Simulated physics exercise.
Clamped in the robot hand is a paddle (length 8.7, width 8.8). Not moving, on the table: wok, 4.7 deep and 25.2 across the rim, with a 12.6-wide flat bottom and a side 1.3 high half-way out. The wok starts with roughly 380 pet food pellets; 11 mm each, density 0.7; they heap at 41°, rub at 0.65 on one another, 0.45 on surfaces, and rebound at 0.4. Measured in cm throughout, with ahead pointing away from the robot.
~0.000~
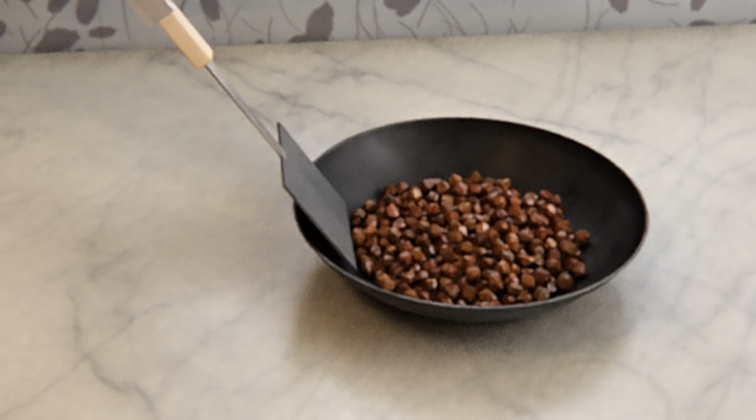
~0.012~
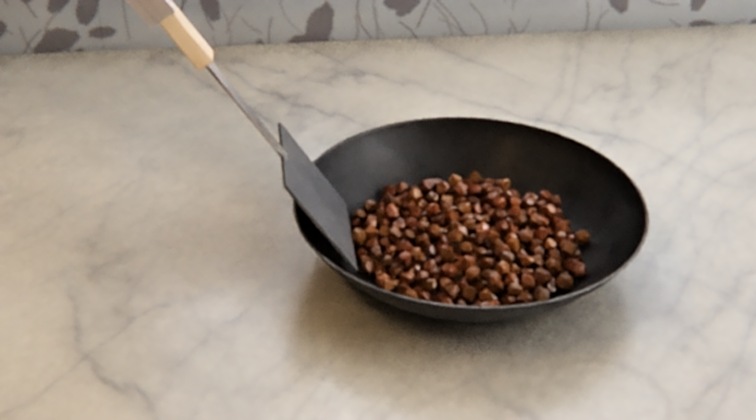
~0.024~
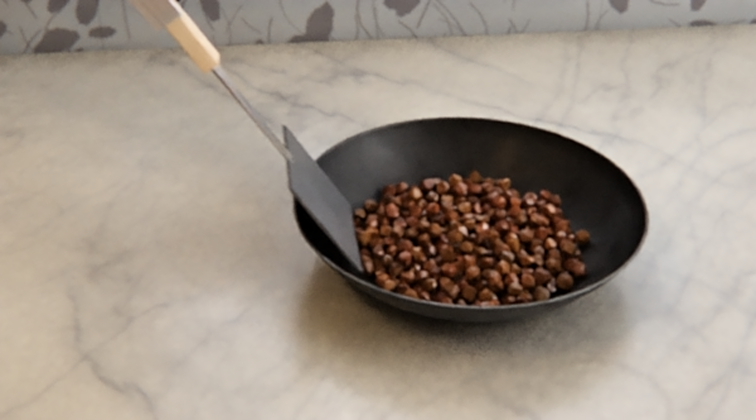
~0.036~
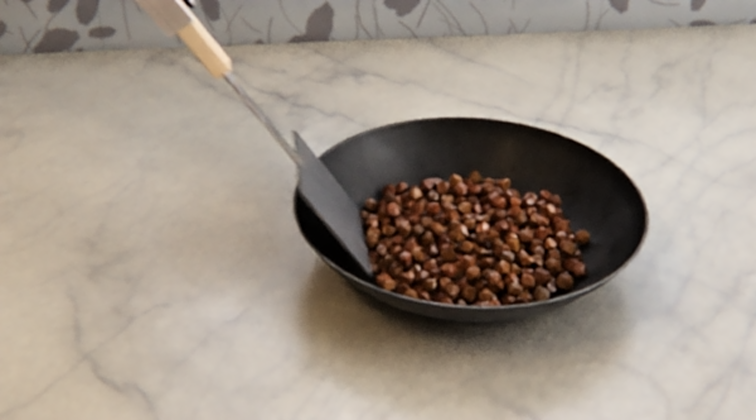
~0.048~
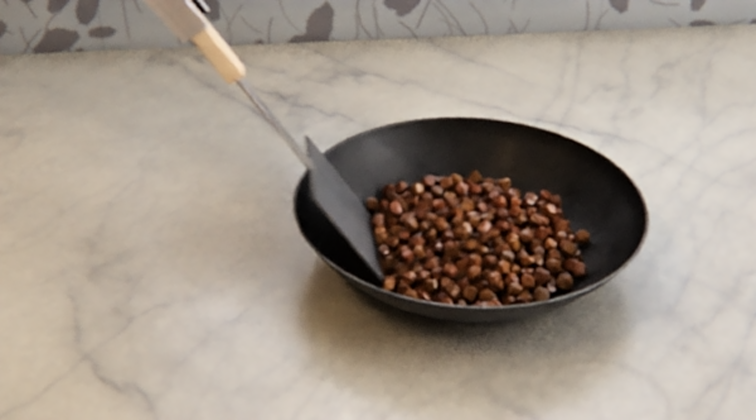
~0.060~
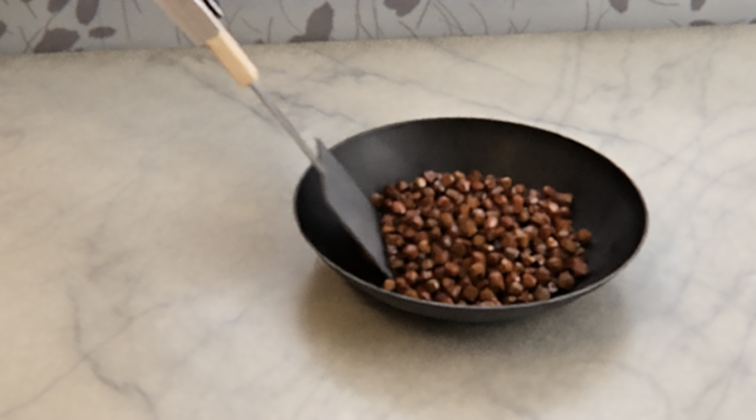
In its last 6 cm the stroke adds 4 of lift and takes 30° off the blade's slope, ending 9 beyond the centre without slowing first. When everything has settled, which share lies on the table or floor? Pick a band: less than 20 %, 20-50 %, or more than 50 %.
It falls in the band 20-50 %.
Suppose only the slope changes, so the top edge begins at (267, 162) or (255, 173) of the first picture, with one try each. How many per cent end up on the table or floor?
Some 25 per cent, then some 30 per cent.
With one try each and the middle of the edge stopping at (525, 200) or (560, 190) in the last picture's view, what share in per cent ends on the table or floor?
I'd say roughly 0 per cent, then roughly 15 per cent.
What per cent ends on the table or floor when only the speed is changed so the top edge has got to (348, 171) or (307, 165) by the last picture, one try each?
About 40 and 30 percent.
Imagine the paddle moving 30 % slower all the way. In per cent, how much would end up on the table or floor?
25 %.
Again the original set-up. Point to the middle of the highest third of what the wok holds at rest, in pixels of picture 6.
Close to pixel (582, 227).
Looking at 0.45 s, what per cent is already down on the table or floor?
I'd put it at around 30 per cent.
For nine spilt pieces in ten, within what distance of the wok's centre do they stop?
I reckon it's some 25 centimetres.
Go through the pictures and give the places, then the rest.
In the first frame, paddle top edge at (281, 152), sloping 57°; upper third of the load around (474, 233), from x 360 to 585, top at y 180; 383 in the wok.
In the second frame, paddle top edge at (282, 153), sloping 57°; upper third of the load around (474, 233), from x 360 to 585, top at y 180.
In the third frame, paddle top edge at (287, 155), sloping 57°; upper third of the load around (474, 233), from x 360 to 585, top at y 180.
In the fourth frame, paddle top edge at (297, 160), sloping 57°; upper third of the load around (470, 232), from x 360 to 585, top at y 180.
In the fifth frame, paddle top edge at (309, 165), sloping 57°; upper third of the load around (467, 227), from x 370 to 585, top at y 180.
In the sixth frame, paddle top edge at (322, 169), sloping 57°; upper third of the load around (477, 225), from x 350 to 585, top at y 175; 383 in the wok.
After 0.14 s, sloping 57°, highest piece 14 above the table; 379 in the wok, 4 on the blade or in flight.
After 0.22 s, sloping 48°, highest piece 22 above the table; 367 in the wok, 16 on the blade or in flight.
After 0.45 s, sloping 27°, highest piece 8 above the table; 246 in the wok, 110 on the table or floor, 27 on the blade or in flight.
After 1.50 s, sloping 27°, highest piece 4 above the table; 246 in the wok, 137 on the table or floor.
At rest, 246 in the wok, 137 on the table or floor. That is 36 % on the table or floor.
